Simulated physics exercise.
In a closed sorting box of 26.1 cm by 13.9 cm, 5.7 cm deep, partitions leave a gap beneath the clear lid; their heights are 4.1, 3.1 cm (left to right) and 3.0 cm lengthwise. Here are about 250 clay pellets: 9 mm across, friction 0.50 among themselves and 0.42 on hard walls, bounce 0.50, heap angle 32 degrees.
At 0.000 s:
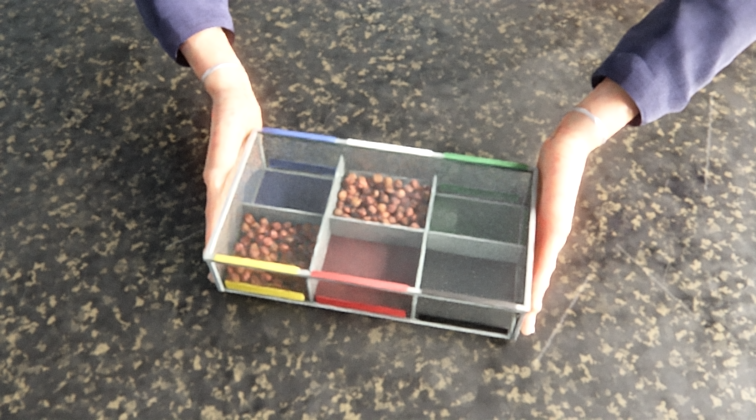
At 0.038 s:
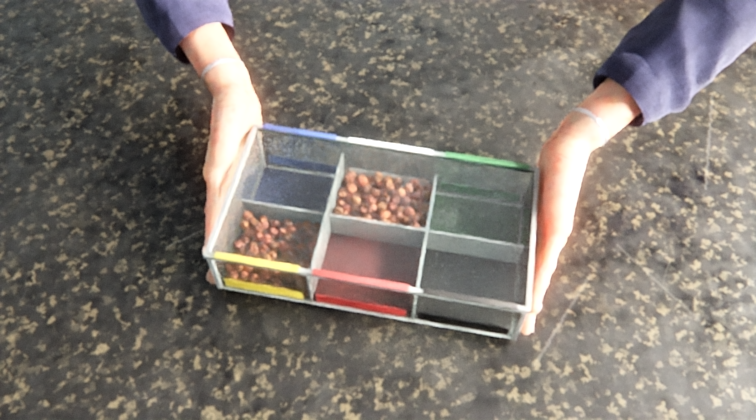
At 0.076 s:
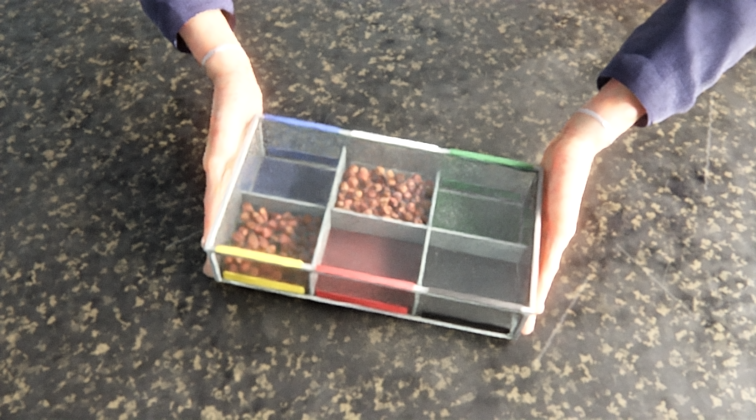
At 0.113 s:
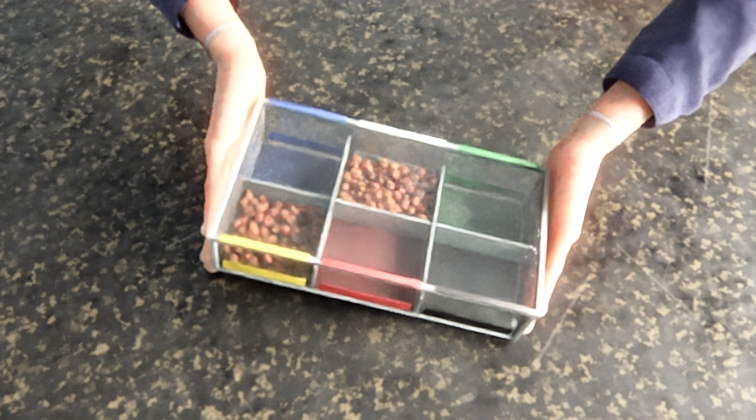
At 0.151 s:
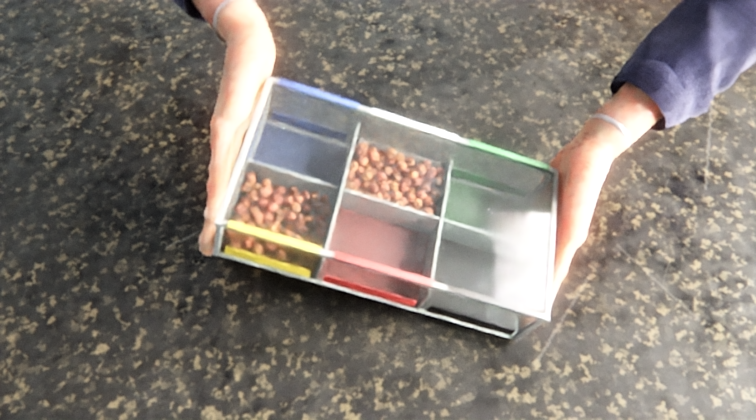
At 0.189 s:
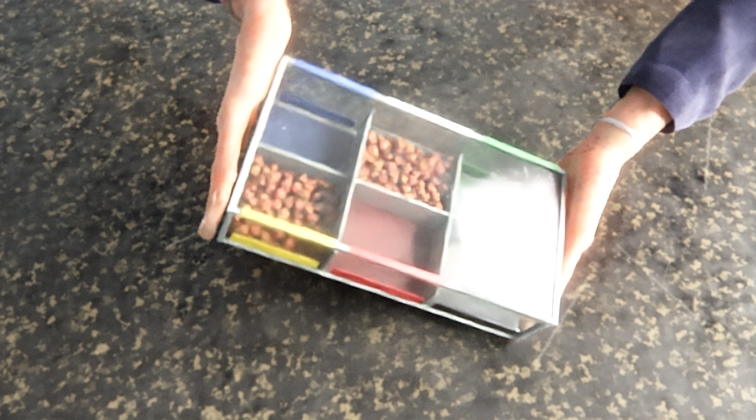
At first, two hands hold a clear-lidded box of six colour-marked compartments nearly level, with small brown pellets in the yellow and white sections. The hands then tilt it steadily, lowering the right front corner and raising the left side, while the pellets stay in those sections and glare spreads across the lid's right side.
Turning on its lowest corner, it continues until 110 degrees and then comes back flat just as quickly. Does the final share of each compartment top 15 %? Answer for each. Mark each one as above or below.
Marked: Red below; blue below; green above; yellow above; white below; black above.
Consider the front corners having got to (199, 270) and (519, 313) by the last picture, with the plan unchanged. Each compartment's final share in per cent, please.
Final shares: Red 35%, blue 0%, green 0%, yellow 60%, white 0%, black 0%.
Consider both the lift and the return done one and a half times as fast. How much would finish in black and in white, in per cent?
That way black would end with 35 per cent and white with 5 per cent.
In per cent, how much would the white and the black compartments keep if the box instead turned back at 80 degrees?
In per cent, white gets 20, black gets 20.
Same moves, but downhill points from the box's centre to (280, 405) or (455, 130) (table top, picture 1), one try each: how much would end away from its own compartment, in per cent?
I'd put it at about 55 per cent for the first tilt and about 50 per cent for the second.
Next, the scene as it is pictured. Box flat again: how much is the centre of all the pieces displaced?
About 9.5 cm.
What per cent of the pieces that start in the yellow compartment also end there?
Some 60 per cent.
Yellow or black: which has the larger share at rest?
The black one.
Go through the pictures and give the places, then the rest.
In the first frame, box tilt 0 degrees, front corners at (210, 256) and (524, 307); yellow 45 %, white 55 %.
In the second frame, box tilt 1 degrees, front corners at (210, 254) and (525, 308).
In the third frame, box tilt 4 degrees, front corners at (211, 246) and (529, 309), lowest corner right front.
In the fourth frame, box tilt 9 degrees, front corners at (214, 235) and (536, 312), lowest corner right front.
In the fifth frame, box tilt 16 degrees, front corners at (222, 221) and (544, 315), lowest corner right front.
In the sixth frame, box tilt 22 degrees, front corners at (234, 208) and (551, 319), lowest corner right front; yellow 45 %, white 55 %. Its pace works out near 170 degrees a second.
After 0.79 s, tilt 109 degrees; red 10 %, green 20 %, yellow 35 %, white 25 %, black 15 %.
After 1.19 s, tilt 46 degrees; red 5 %, green 30 %, yellow 30 %, black 40 %.
After 1.67 s, tilt 0 degrees; red 5 %, green 30 %, yellow 25 %, black 40 %.
At rest (2.1 s), red 5 %, blue 0 %, green 30 %, yellow 25 %, white 0 %, black 40 %.
